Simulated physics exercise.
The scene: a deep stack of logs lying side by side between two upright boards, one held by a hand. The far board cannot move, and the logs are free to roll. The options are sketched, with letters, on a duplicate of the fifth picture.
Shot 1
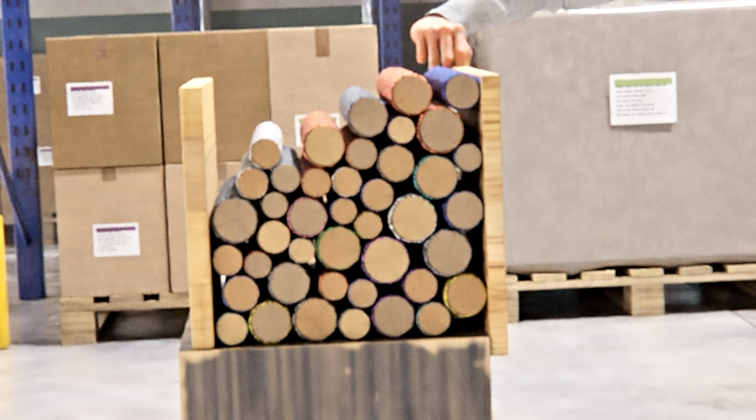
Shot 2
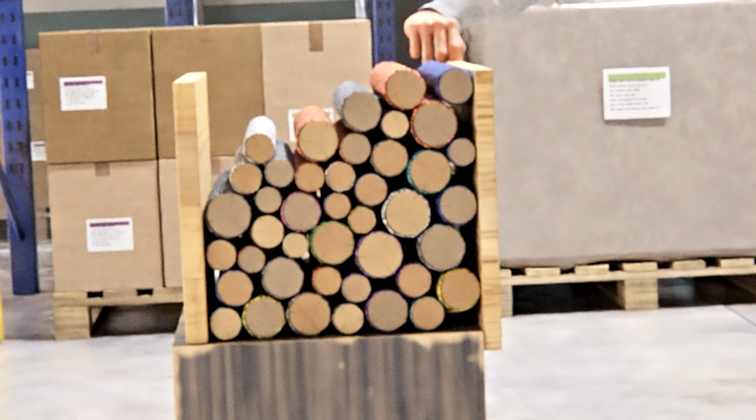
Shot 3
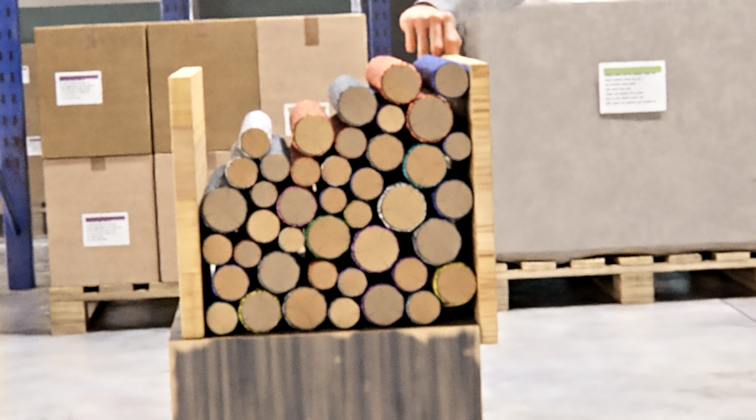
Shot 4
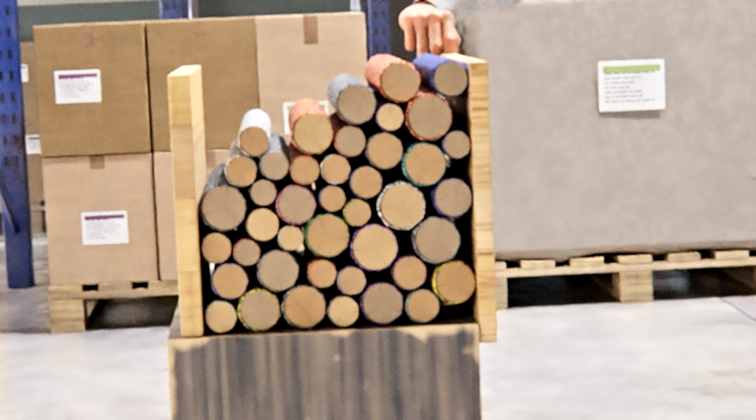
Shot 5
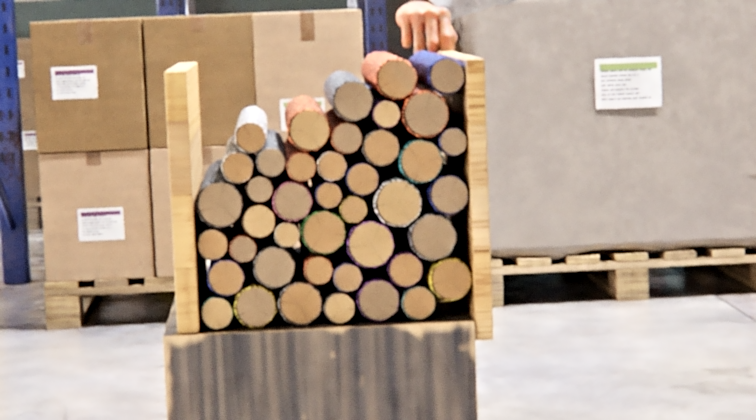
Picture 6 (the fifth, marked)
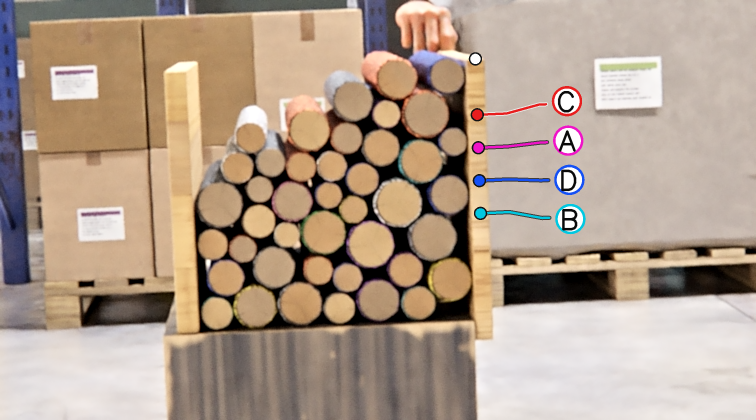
A deep stack of logs lying still between two upright boards, a hand resting at the right one, the view shifting slightly.
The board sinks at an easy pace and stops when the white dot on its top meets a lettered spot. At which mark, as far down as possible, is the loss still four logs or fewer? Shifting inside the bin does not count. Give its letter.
It can be let down to B.
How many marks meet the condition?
Four of the four.
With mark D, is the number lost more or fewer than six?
It loses fewer than six.
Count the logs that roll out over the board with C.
It comes to none.
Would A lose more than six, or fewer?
At A, fewer than six.
On the marked copy, A at (478, 148); B at (481, 213); C at (477, 115); D at (479, 181); the white dot at (476, 59).
With B. Early on, top of the board (468, 127).
Further on, top of the board (471, 204).
At the end, top of the board (471, 213), four out over the board.
As for the rest, A one out over the board; C none out over the board; D one out over the board.
